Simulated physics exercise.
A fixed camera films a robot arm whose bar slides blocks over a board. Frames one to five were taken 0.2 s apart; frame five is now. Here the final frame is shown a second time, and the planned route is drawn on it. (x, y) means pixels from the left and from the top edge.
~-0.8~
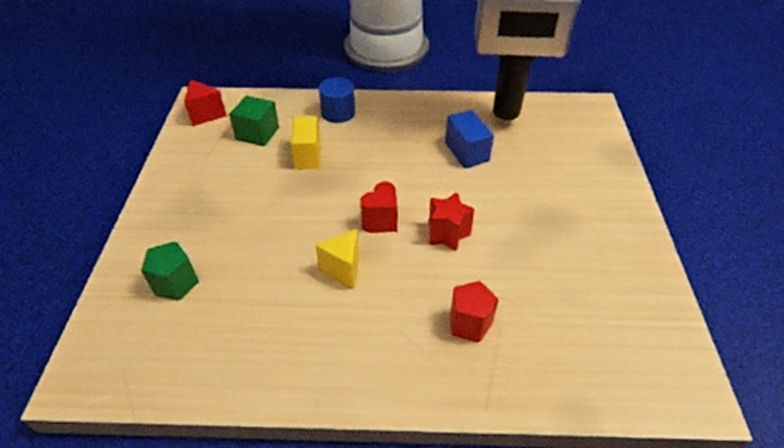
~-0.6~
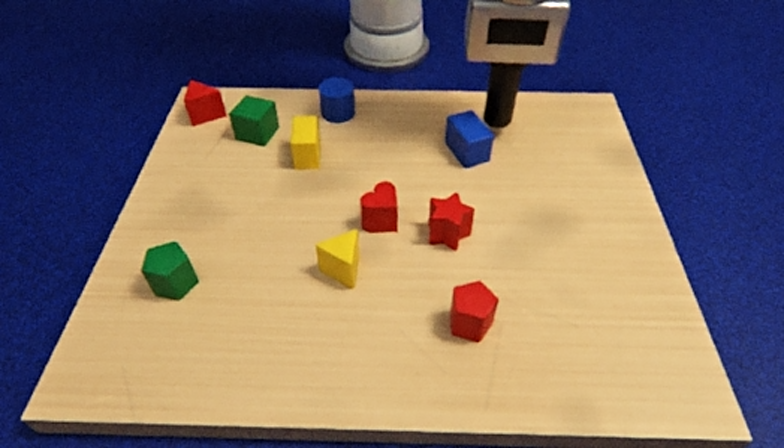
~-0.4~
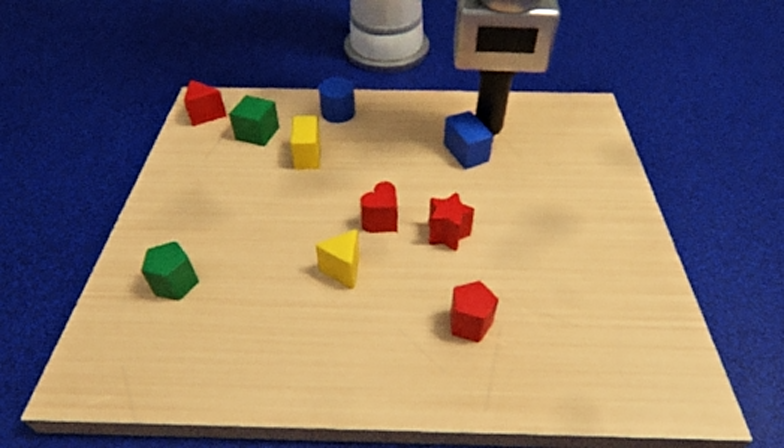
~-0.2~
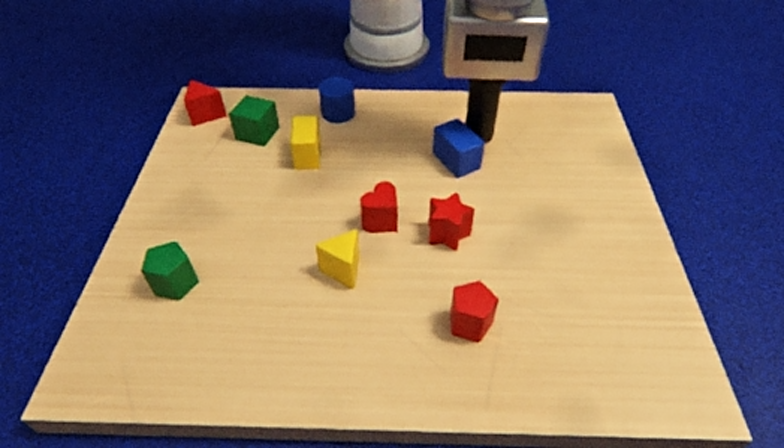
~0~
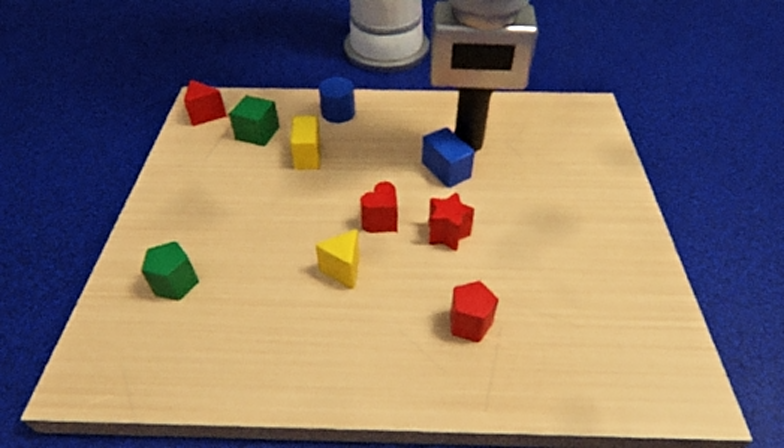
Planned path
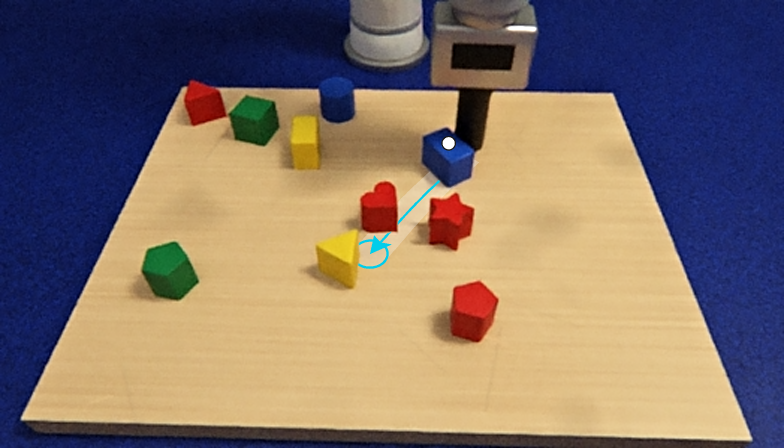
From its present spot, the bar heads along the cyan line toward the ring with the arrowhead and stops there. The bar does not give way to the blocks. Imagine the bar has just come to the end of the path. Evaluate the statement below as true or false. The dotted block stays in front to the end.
My answer: True.
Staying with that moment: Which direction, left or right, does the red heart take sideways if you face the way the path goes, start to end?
It moves over to the right.
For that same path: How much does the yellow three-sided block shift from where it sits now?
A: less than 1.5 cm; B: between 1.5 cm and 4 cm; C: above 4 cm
Choice C: Above 4 cm.
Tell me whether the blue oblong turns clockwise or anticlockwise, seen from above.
From overhead, the rotation is clockwise.
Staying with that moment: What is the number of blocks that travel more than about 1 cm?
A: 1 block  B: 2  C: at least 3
That would be C.
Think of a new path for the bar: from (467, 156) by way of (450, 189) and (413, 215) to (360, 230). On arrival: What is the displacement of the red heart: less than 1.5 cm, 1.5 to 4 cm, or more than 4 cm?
It ends farther than 4 cm from its spot.
The line goes from (467, 156) over (436, 184) and (404, 217) to (370, 254); the dot is on the blue oblong.
On the path given first. One third of the way, bar (436, 173); blue oblong (414, 174).
Two thirds of the way, bar (404, 205); red heart (345, 220), turned 15° anticlockwise; blue oblong (374, 205), turned 15° clockwise.
At the end, bar (370, 242); yellow three-sided block (302, 280), turned 15° anticlockwise; red heart (297, 245); blue oblong (333, 237), turned 30° clockwise; red star unmoved.
